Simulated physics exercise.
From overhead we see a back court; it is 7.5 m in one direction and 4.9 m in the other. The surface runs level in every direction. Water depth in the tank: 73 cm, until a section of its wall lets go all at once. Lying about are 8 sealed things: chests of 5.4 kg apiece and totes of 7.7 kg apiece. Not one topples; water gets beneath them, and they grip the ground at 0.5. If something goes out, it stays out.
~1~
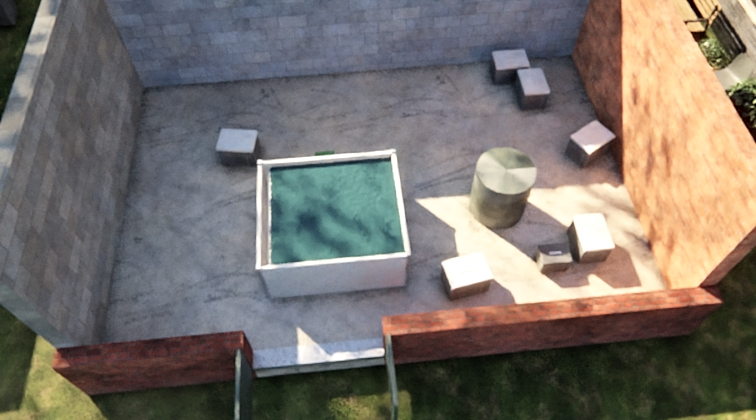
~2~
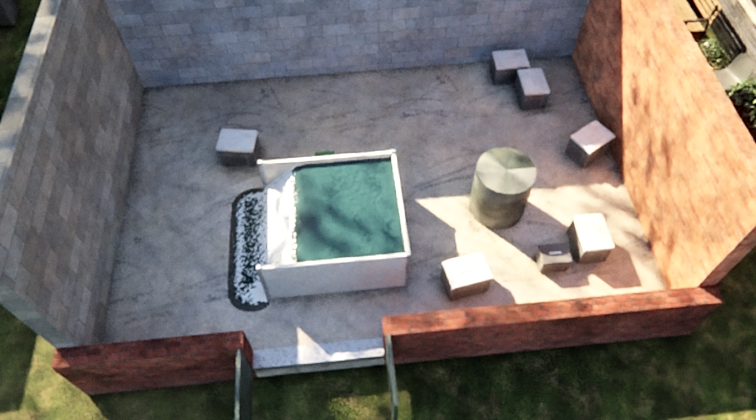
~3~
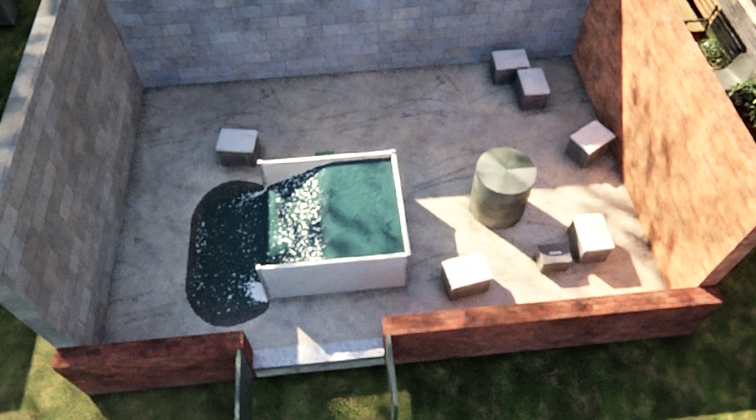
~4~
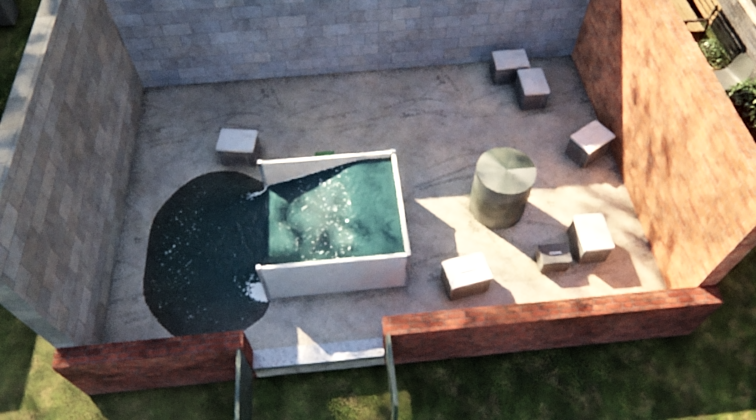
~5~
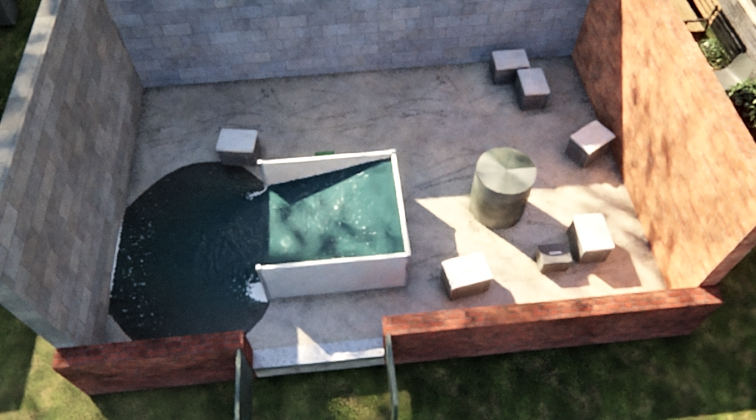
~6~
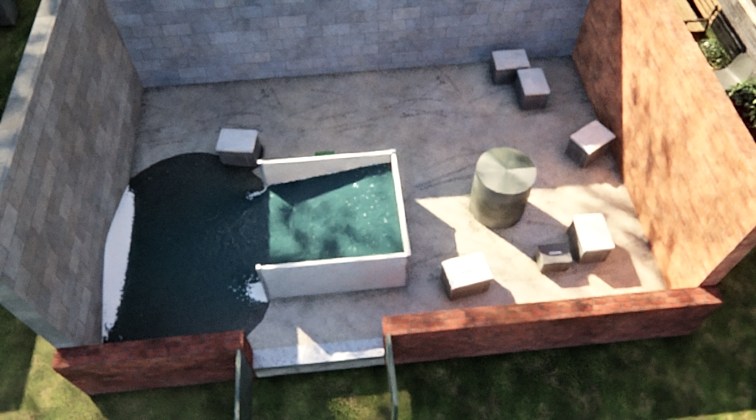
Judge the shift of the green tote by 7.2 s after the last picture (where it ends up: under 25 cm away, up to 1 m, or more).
The green tote remains almost where it was.
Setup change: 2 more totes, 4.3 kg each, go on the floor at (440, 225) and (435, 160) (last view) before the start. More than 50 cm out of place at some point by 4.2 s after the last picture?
Respectively: Inside the limit and inside the limit.
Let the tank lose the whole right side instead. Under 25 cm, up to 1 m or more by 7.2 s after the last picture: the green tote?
The green tote is swept a long way.
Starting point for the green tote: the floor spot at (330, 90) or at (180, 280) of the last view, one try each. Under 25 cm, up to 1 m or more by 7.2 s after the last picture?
Well, the first time it covers a big distance, and the second time it covers a big distance.
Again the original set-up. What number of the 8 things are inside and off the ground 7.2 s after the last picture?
Count at that moment: 6.
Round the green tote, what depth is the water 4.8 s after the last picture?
Around 1 cm.
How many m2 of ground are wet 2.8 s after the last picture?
I'd put it close to 21 m2.
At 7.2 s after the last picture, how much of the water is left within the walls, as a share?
92 %.
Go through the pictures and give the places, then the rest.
The green tote at (325, 162), on the bottom; 3.0 m2 under water; 0 of 8 have shifted, in the first picture.
The green tote at (325, 162) rests on the ground; 3.9 m2 under water; 0 of 8 have shifted, in the second picture.
The green tote at (325, 162) rests on the ground; water covers 5.2 m2; 0 of 8 have shifted, in the third picture.
The green tote at (325, 162), on the bottom; 6.8 m2 under water; 0 of 8 have shifted, in the fourth picture.
The green tote at (325, 162) rests on the ground; 8.6 m2 under water; 0 of 8 have shifted, in the fifth picture.
The green tote at (325, 162), on the bottom; water covers 9.3 m2; 0 of 8 have shifted, in the sixth picture.
Then, 0.9 s after the last picture the green tote is near (325, 162), 0.0 m from its start, aground; 0 of 8 are out; 0 afloat.
Then, 2.8 s after the last picture the green tote is near (325, 162), 0.0 m from its start, aground; 0 of 8 are out; 0 afloat.
Then, 4.8 s after the last picture the green tote is near (325, 162), 0.0 m from its start, aground; 0 of 8 are out; 2 afloat.
Then, 7.2 s after the last picture the green tote is near (330, 161), 0.1 m from its start, aground; 0 of 8 are out; 6 afloat.
